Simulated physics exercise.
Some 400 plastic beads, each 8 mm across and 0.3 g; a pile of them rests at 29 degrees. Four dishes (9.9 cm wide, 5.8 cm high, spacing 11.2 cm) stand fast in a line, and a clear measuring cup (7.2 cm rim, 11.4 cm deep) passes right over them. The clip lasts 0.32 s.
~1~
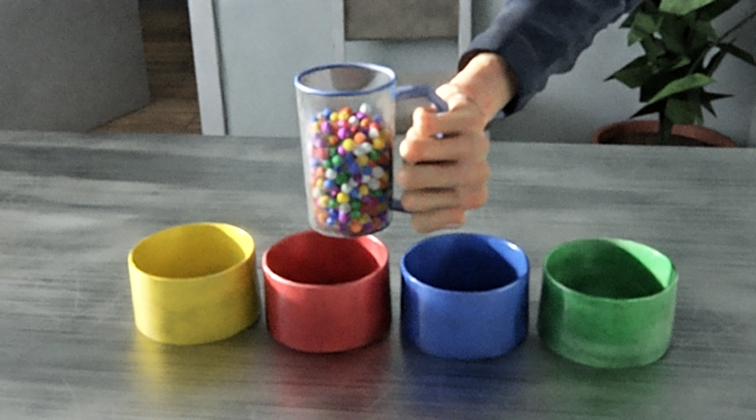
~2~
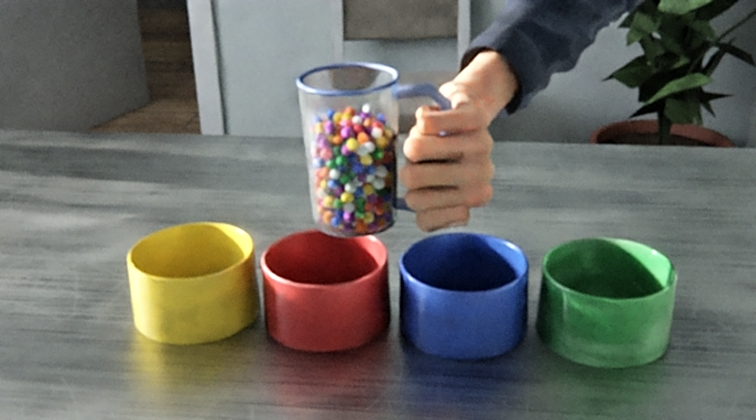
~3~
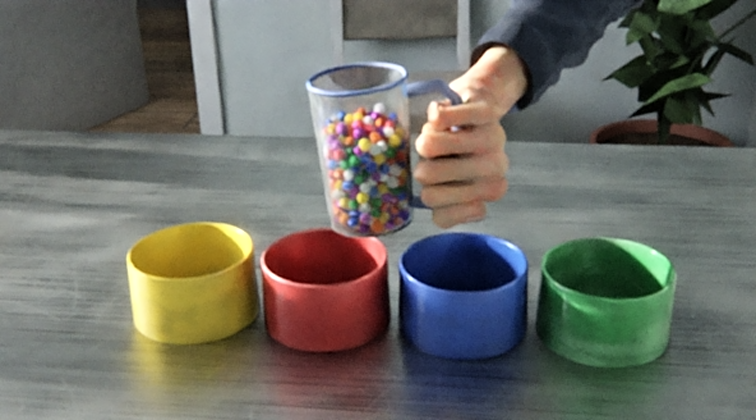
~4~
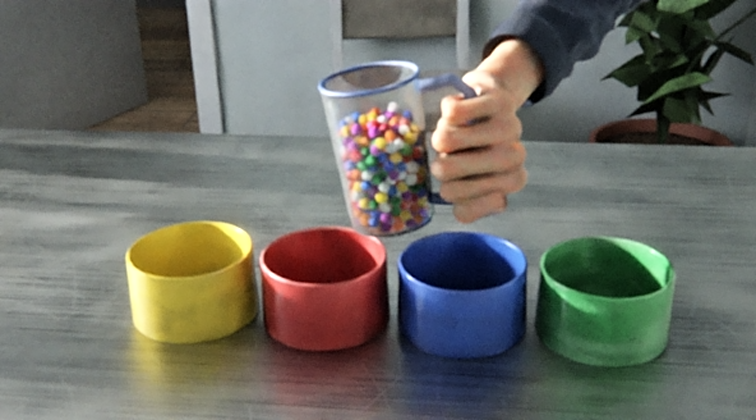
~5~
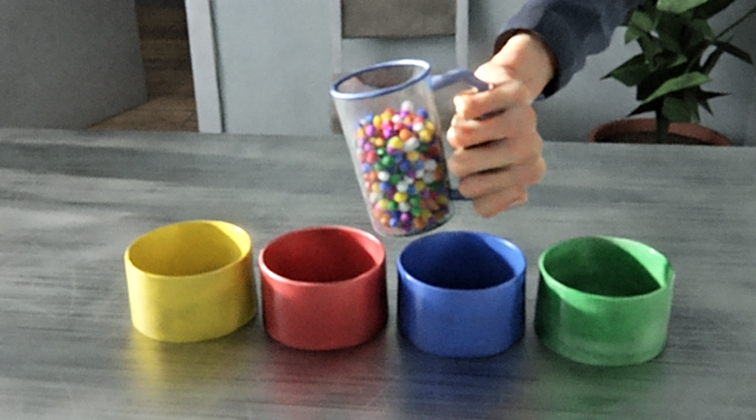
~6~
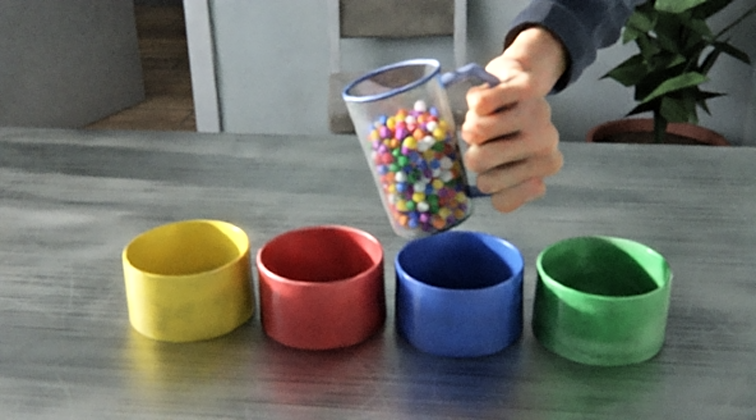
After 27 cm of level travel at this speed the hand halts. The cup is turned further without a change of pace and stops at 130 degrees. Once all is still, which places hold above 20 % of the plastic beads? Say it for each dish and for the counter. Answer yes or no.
Red dish: No; blue dish: No; green dish: Yes; yellow dish: No; on the counter: No.
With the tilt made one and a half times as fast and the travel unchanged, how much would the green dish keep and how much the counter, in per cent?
In that case green 100, counter 0.
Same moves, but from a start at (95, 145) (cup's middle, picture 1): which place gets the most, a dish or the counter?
The winner: Red.
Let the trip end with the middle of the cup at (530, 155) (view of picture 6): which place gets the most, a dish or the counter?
Most goes to: Blue.
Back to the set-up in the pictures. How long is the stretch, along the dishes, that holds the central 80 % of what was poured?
About 6 cm.
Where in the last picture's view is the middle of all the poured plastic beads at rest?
At about (595, 302).
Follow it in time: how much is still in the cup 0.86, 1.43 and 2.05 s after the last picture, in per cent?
In turn: 100, 95, 0.
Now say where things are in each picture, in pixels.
In the first frame, cup at (349, 151), tilt 0 degrees, lip at (298, 78), moved 0.0 cm; middle of the pieces at (349, 171); yellow dish at (192, 251); red dish at (326, 256); blue dish at (465, 262); green dish at (609, 268).
In the second frame, cup at (352, 151), tilt 1 degrees, lip at (300, 79), moved 0.3 cm; middle of the pieces at (353, 171).
In the third frame, cup at (365, 151), tilt 4 degrees, lip at (310, 82), moved 1.4 cm; middle of the pieces at (367, 171).
In the fourth frame, cup at (382, 151), tilt 8 degrees, lip at (322, 85), moved 2.7 cm; middle of the pieces at (385, 171).
In the fifth frame, cup at (398, 150), tilt 12 degrees, lip at (334, 88), moved 4.0 cm; middle of the pieces at (402, 170).
In the sixth frame, cup at (413, 151), tilt 16 degrees, lip at (345, 92), moved 5.3 cm; middle of the pieces at (419, 170); yellow dish at (187, 248); red dish at (321, 254); blue dish at (460, 260); green dish at (604, 266).
Then, 0.86 s after the last picture, tilt 69 degrees; cup holds 100 %.
Then, 1.43 s after the last picture, tilt 104 degrees; cup holds 95 %, green 5 %.
Then, 2.05 s after the last picture, tilt 130 degrees; cup holds 0 %, green 100 %.
In the end, red 0 %, blue 0 %, green 100 %, yellow 0 %, counter 0 %.
